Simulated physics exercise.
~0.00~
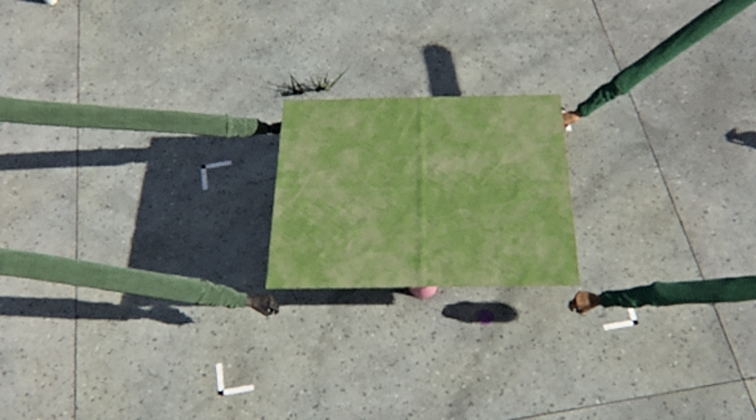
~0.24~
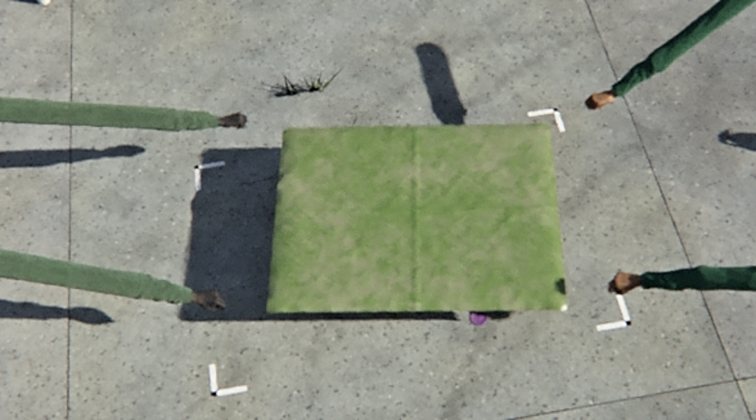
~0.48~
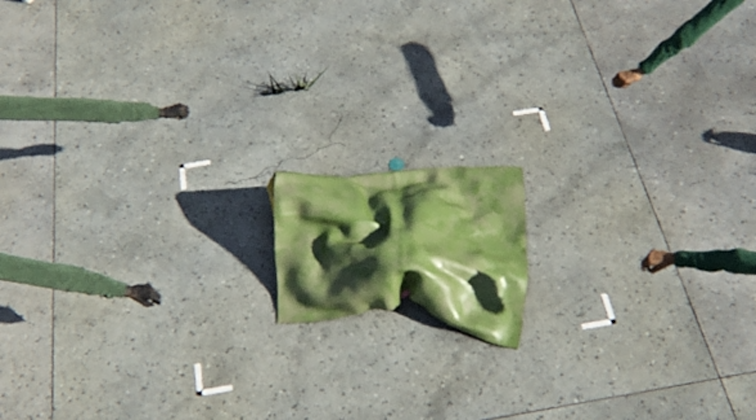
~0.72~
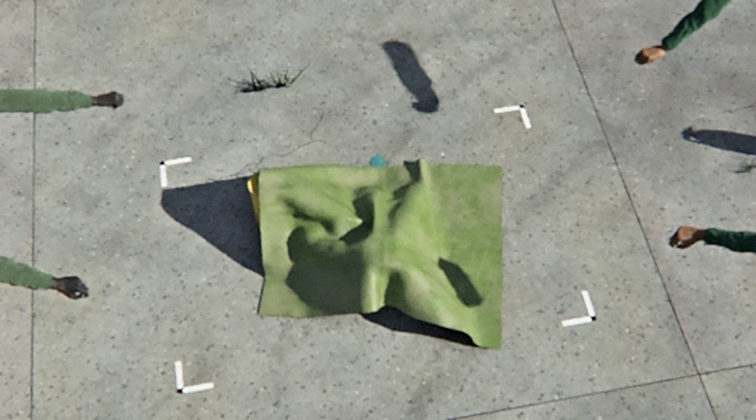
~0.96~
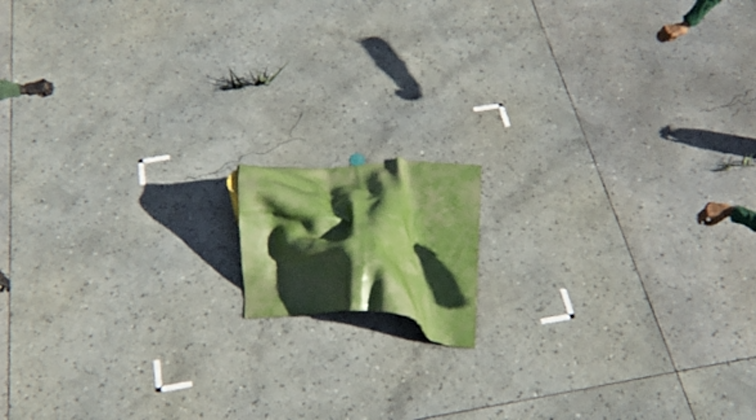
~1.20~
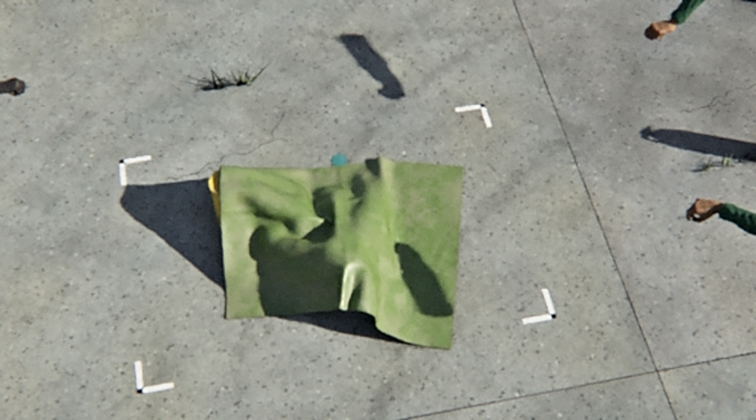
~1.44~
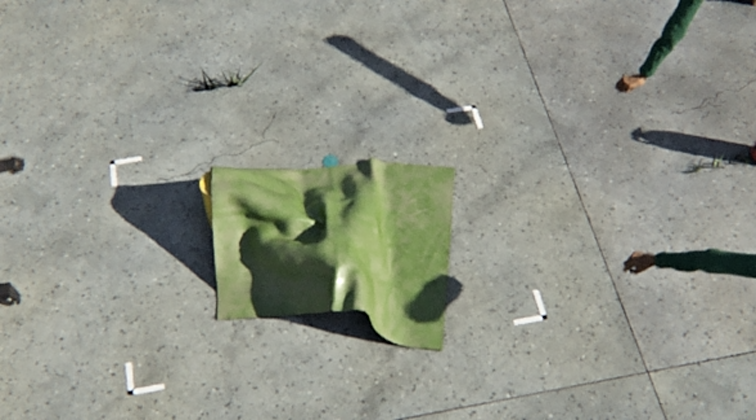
On a concrete floor, four hands in green sleeves held a green tarp flat, then let go and drew back as it dropped and crumpled over several discs, leaving a teal one peeking out at the top edge and a sliver of yellow at the left.
